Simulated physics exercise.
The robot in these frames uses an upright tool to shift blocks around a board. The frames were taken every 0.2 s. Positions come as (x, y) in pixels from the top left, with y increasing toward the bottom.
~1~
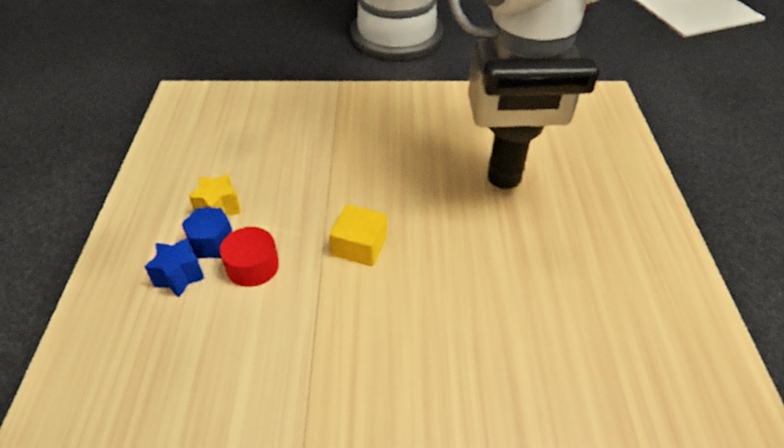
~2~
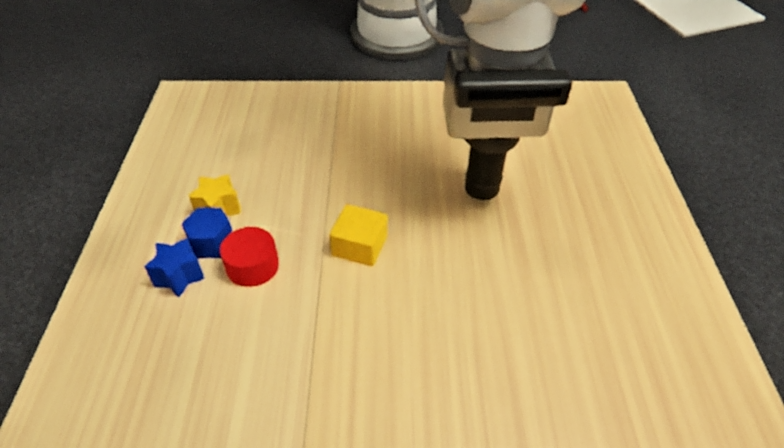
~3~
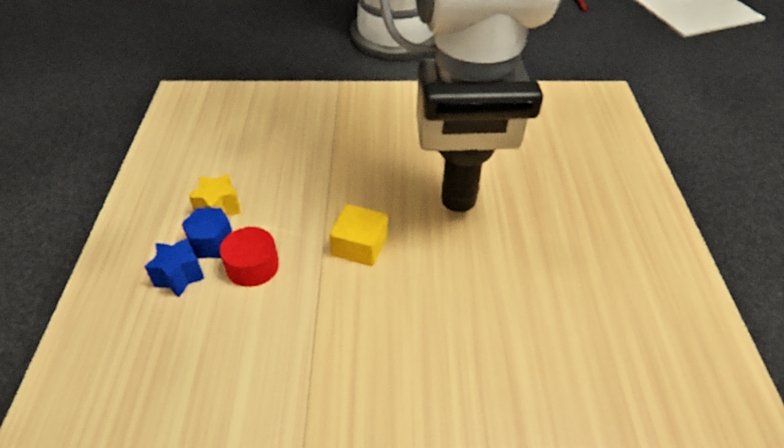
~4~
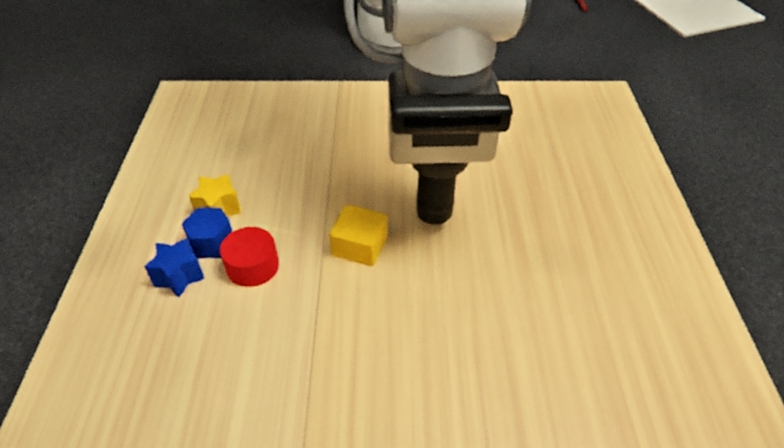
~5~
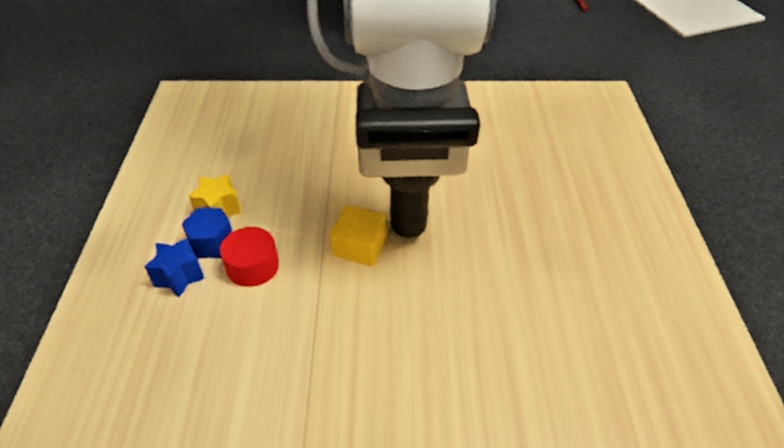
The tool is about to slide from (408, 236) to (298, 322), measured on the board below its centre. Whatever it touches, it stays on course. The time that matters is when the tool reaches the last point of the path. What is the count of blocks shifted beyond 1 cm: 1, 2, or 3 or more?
The push moves one block more than 1 cm.
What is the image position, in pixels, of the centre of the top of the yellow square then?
I expect it at (328, 230).
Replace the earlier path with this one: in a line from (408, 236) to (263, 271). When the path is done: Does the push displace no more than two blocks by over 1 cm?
No, that is not how it ends up.
What follows on the original path. One third of the way, tool (373, 252); yellow square (333, 229), turned 15° clockwise.
Two thirds of the way, tool (336, 281); yellow square (328, 230), turned 25° clockwise.
At the end, tool (296, 312); red cylinder unmoved; yellow square (328, 230), turned 25° clockwise.
